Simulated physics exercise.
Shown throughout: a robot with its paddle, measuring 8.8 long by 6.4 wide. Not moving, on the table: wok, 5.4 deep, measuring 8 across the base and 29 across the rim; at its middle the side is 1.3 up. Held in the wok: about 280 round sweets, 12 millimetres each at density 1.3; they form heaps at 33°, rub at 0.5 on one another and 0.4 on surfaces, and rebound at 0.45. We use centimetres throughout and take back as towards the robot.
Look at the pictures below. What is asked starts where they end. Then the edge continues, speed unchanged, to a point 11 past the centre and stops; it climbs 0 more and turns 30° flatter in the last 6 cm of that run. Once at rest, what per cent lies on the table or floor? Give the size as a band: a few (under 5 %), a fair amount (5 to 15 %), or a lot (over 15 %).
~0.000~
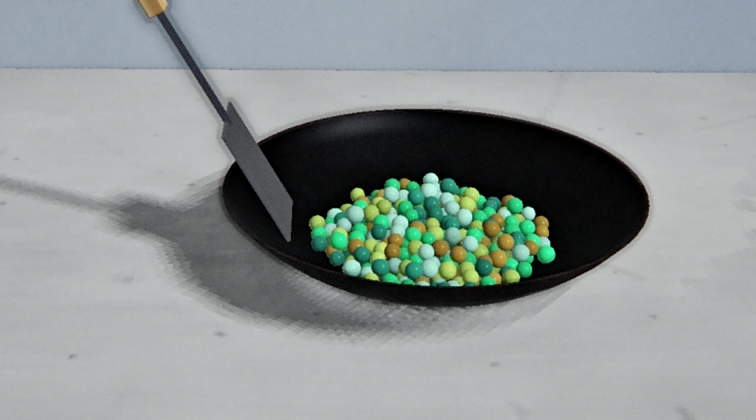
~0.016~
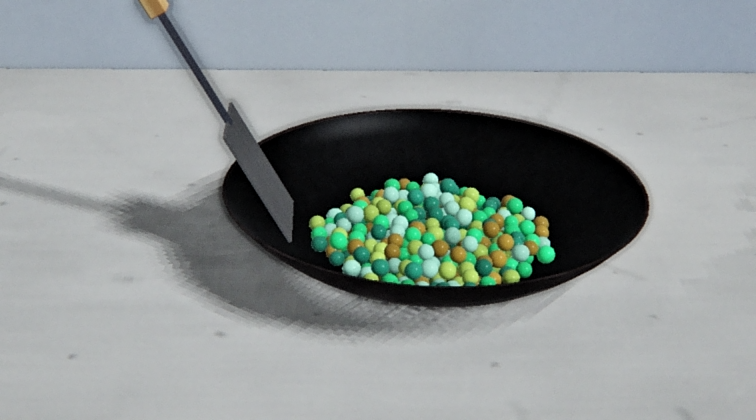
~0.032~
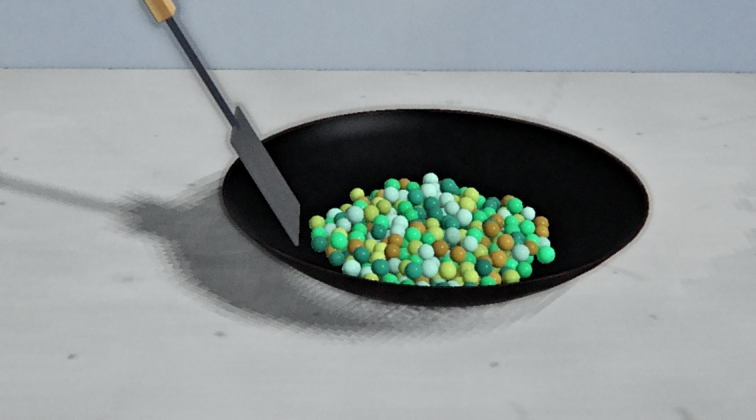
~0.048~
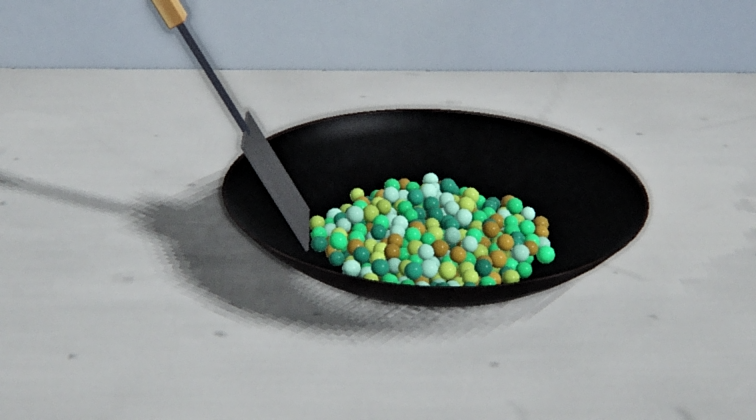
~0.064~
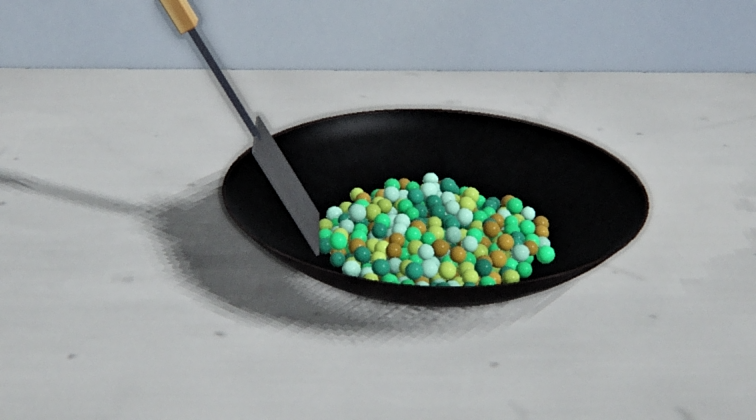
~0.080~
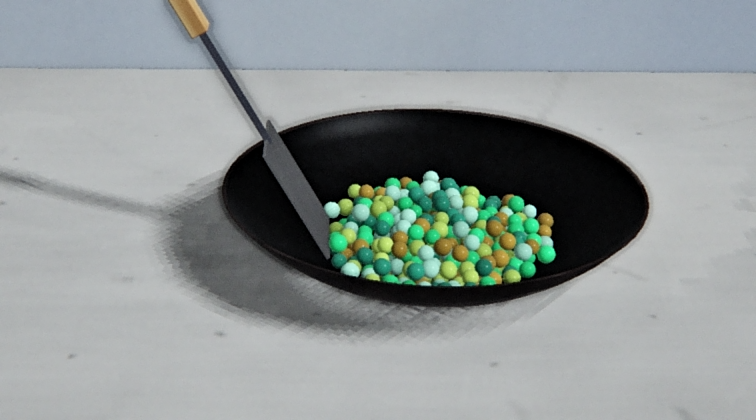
A fair amount, between 5 and 15 %.
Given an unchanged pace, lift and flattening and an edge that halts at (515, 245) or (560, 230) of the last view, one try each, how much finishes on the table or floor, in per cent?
Close to 0 and close to 0 per cent, respectively.
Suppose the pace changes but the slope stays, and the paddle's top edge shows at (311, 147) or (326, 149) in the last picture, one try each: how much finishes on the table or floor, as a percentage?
I'd estimate some 25 and 35 in a hundred.
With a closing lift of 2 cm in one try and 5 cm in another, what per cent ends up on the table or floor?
Estimates, in order: 5 % then 5 %.
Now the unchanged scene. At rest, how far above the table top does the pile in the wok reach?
7.0 cm.
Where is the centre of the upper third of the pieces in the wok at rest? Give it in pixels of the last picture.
It is centred around (576, 211).
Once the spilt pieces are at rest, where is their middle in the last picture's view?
My best guess is near (701, 244).
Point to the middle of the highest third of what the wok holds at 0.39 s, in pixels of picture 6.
The middle sits at approx. (563, 207).
By 0.24 s, sloping 61°, highest piece 4 above the table; 285 in the wok.
By 0.39 s, sloping 53°, highest piece 6 above the table; 285 in the wok.
By 0.67 s, sloping 31°, highest piece 7 above the table; 262 in the wok, 23 on the table or floor.
By 1.72 s, sloping 31°, highest piece 7 above the table; 262 in the wok, 23 on the table or floor.
Final count, 262 in the wok, 23 on the table or floor. That is 8 % on the table or floor.
